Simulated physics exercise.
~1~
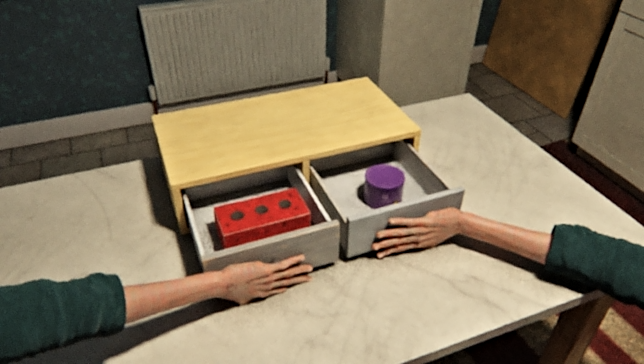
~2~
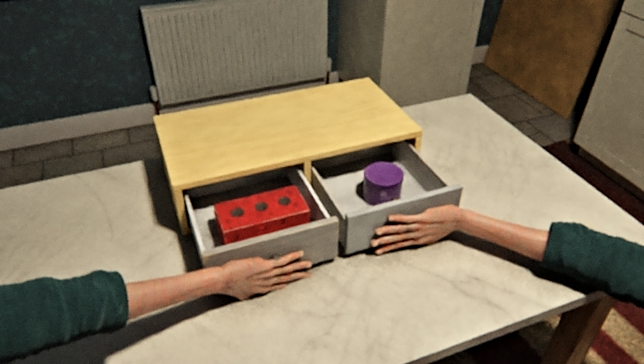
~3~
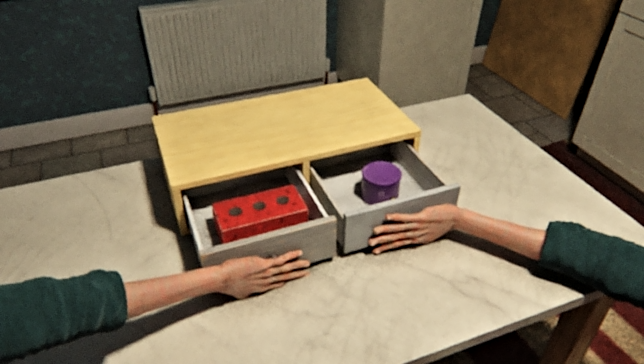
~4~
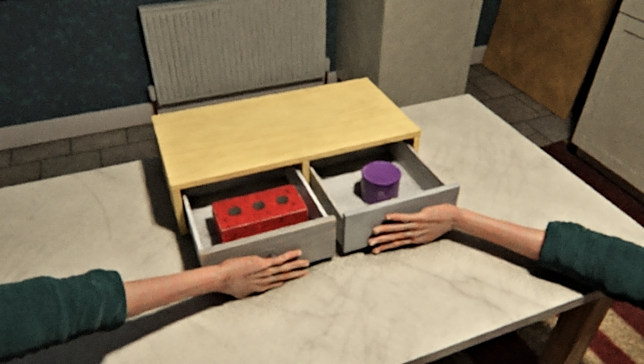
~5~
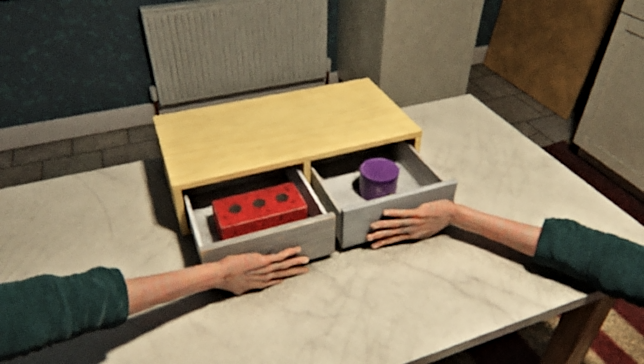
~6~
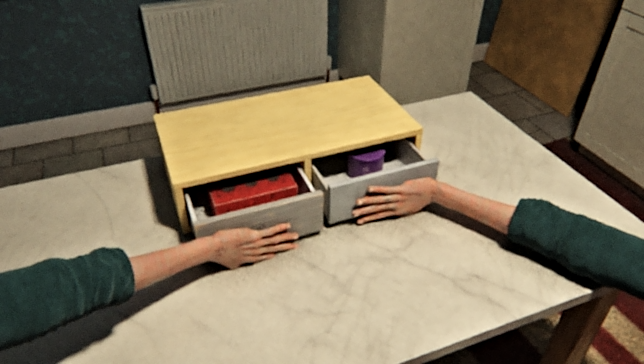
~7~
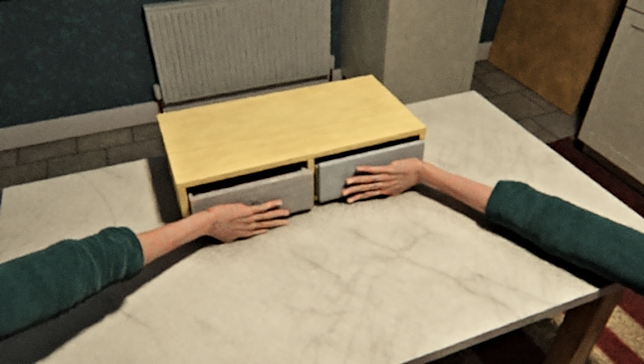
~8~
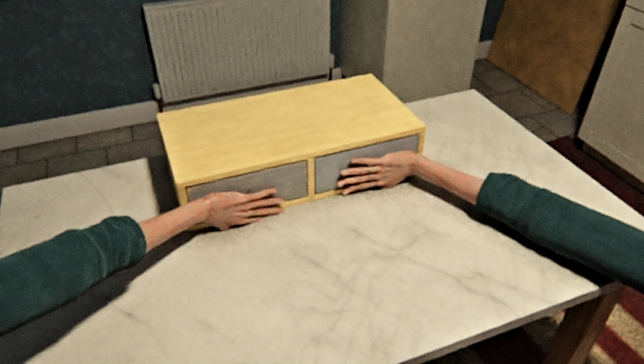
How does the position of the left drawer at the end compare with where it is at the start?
At the start the left drawer sticks out of the chest towards the viewer, with the red brick visible inside. By the end it has gone back, away from the viewer, and sits fully shut with its front flush with the chest.
Two hands in dark green sleeves rest against the fronts of two open grey drawers, set side by side in a pale yellow wooden chest. The chest stands on a white marbled table in a room with a radiator behind, seen from above as if by the person reaching out. A red brick with dark holes lies in the left drawer and a purple tub sits in the right one. The hands stay almost still at first, then push both drawers inward together. The brick and tub slide out of sight, and both drawers end fully shut, flush with the chest.
